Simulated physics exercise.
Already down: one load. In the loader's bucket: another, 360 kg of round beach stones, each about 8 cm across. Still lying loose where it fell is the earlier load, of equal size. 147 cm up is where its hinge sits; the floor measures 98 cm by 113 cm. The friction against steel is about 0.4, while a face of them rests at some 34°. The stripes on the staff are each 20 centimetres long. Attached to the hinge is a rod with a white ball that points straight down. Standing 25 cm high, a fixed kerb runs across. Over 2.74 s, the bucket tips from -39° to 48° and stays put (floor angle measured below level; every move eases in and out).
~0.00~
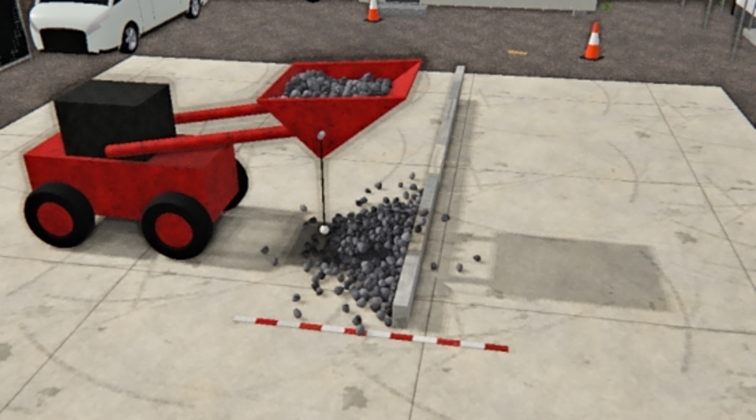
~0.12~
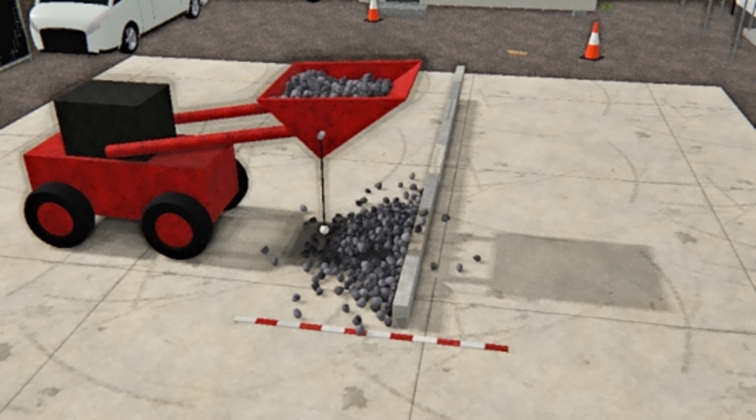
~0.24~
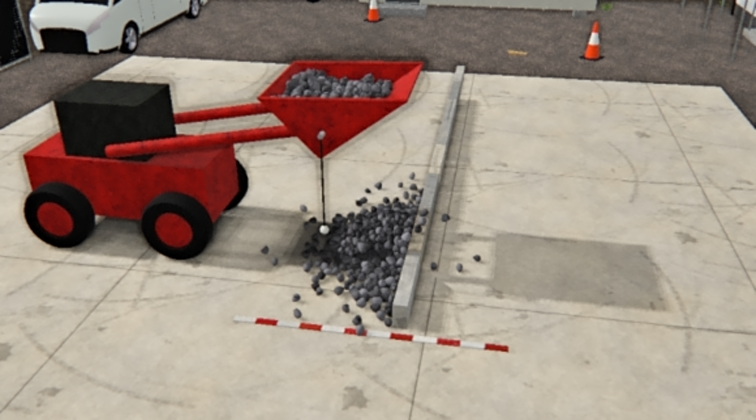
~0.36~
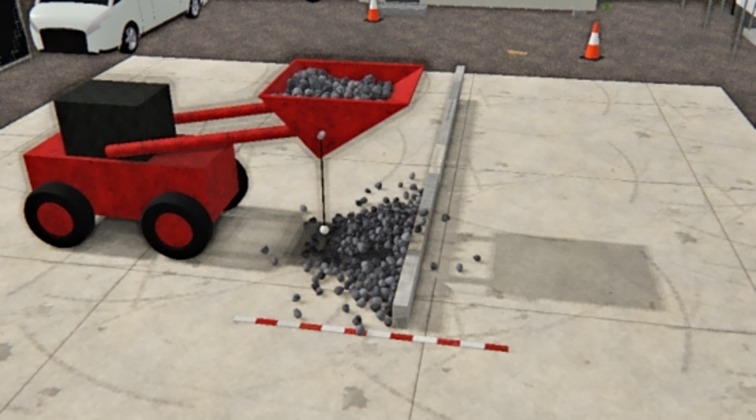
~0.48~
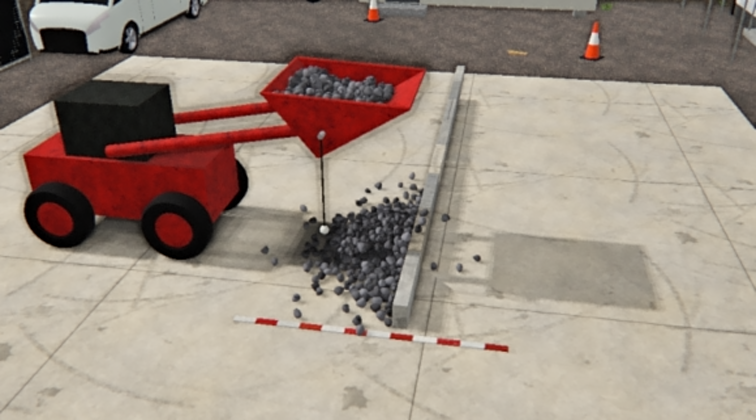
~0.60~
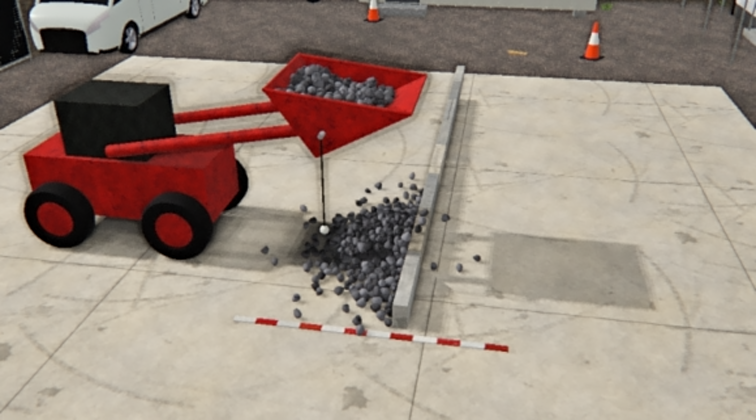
In the video, a red wheeled loader holds a raised bucket of dark gray stones above a loose pile lying against a low kerb; the bucket tilts slightly forward, its stones shifting a little, while the vehicle stays still.
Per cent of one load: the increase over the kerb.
70 percent.
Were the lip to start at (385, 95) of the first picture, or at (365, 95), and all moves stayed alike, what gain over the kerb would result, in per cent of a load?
Close to 40 per cent, followed by close to 15 per cent.
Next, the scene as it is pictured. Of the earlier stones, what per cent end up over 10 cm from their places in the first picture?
Roughly 0 per cent of them.
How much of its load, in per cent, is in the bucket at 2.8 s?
Around 0 per cent of the load is still inside.
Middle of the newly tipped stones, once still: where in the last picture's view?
Centre: Approx. (448, 251).
After 2.1 s the floor is at 35°; in per cent of one load, 76 in the bucket, 119 on this side of the kerb, 6 over the kerb; the foremost stones are at (447, 244).
After 2.8 s the floor is at 48°; in per cent of one load, 0 in the bucket, 133 on this side of the kerb, 67 over the kerb; the foremost stones are at (553, 269).
After 3.2 s the floor is at 48°; in per cent of one load, 0 in the bucket, 130 on this side of the kerb, 70 over the kerb; the foremost stones are at (600, 272).
After 5.9 s the floor is at 48°; in per cent of one load, 0 in the bucket, 129 on this side of the kerb, 71 over the kerb; the foremost stones are at (640, 279). Net gain over the kerb, 70.
